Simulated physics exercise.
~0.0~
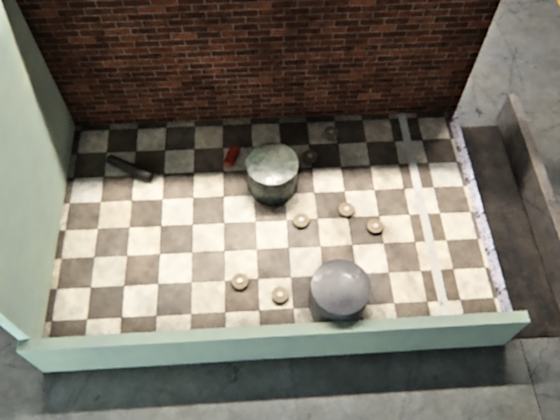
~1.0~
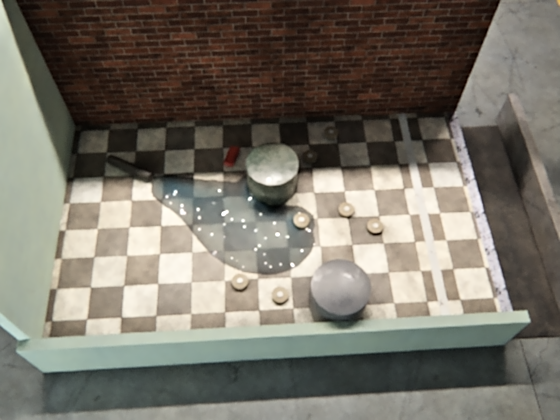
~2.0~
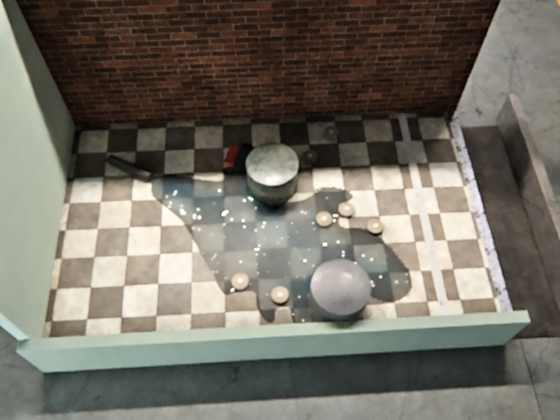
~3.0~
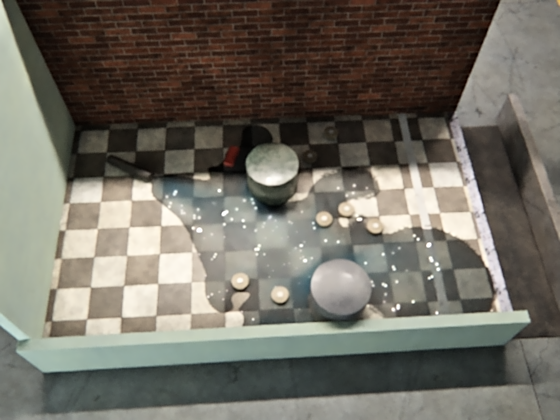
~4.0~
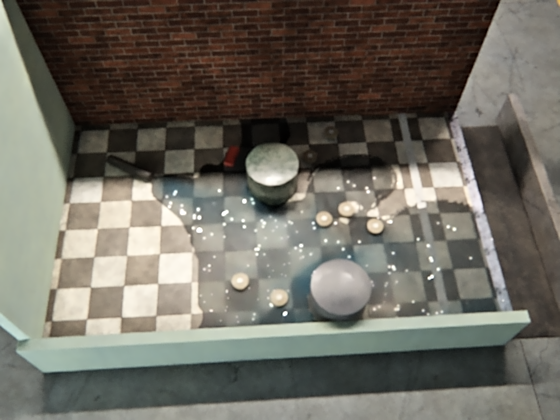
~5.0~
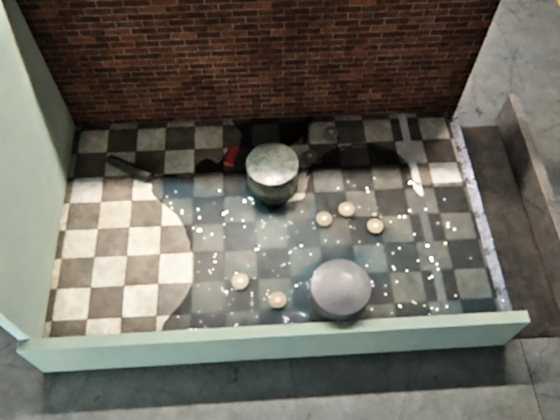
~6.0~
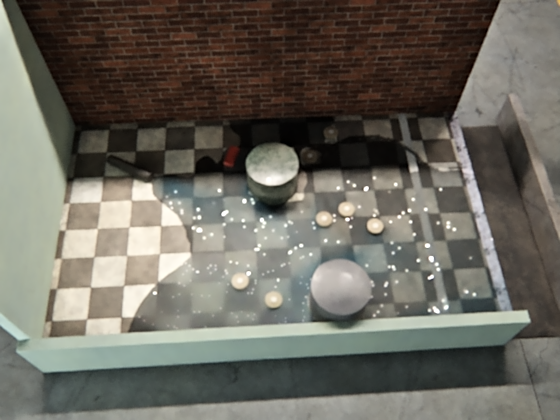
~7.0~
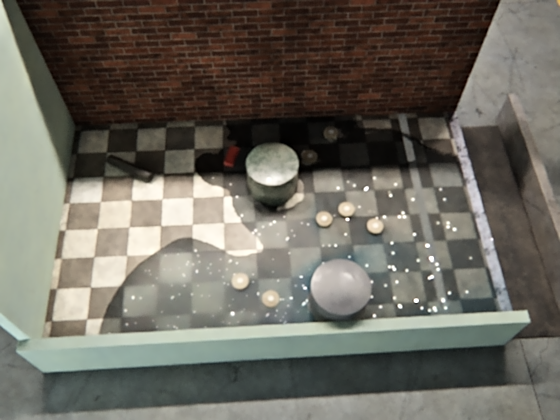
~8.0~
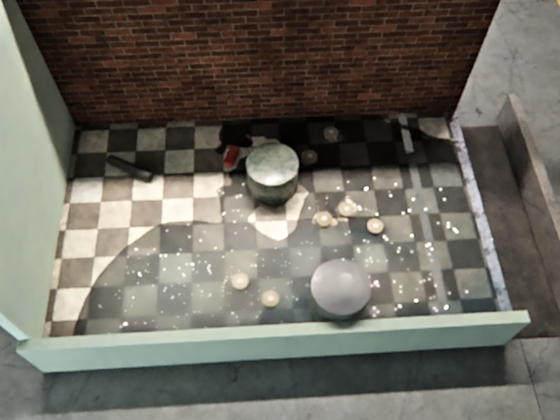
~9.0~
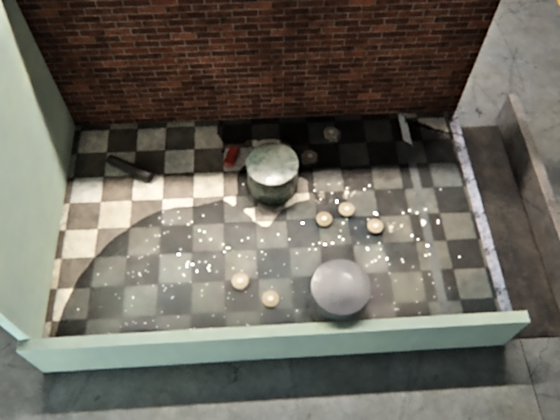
Checkered floor flooding with speckled water spreading rightward around a drum and grey dome, small discs shifting slightly, red block staying behind.
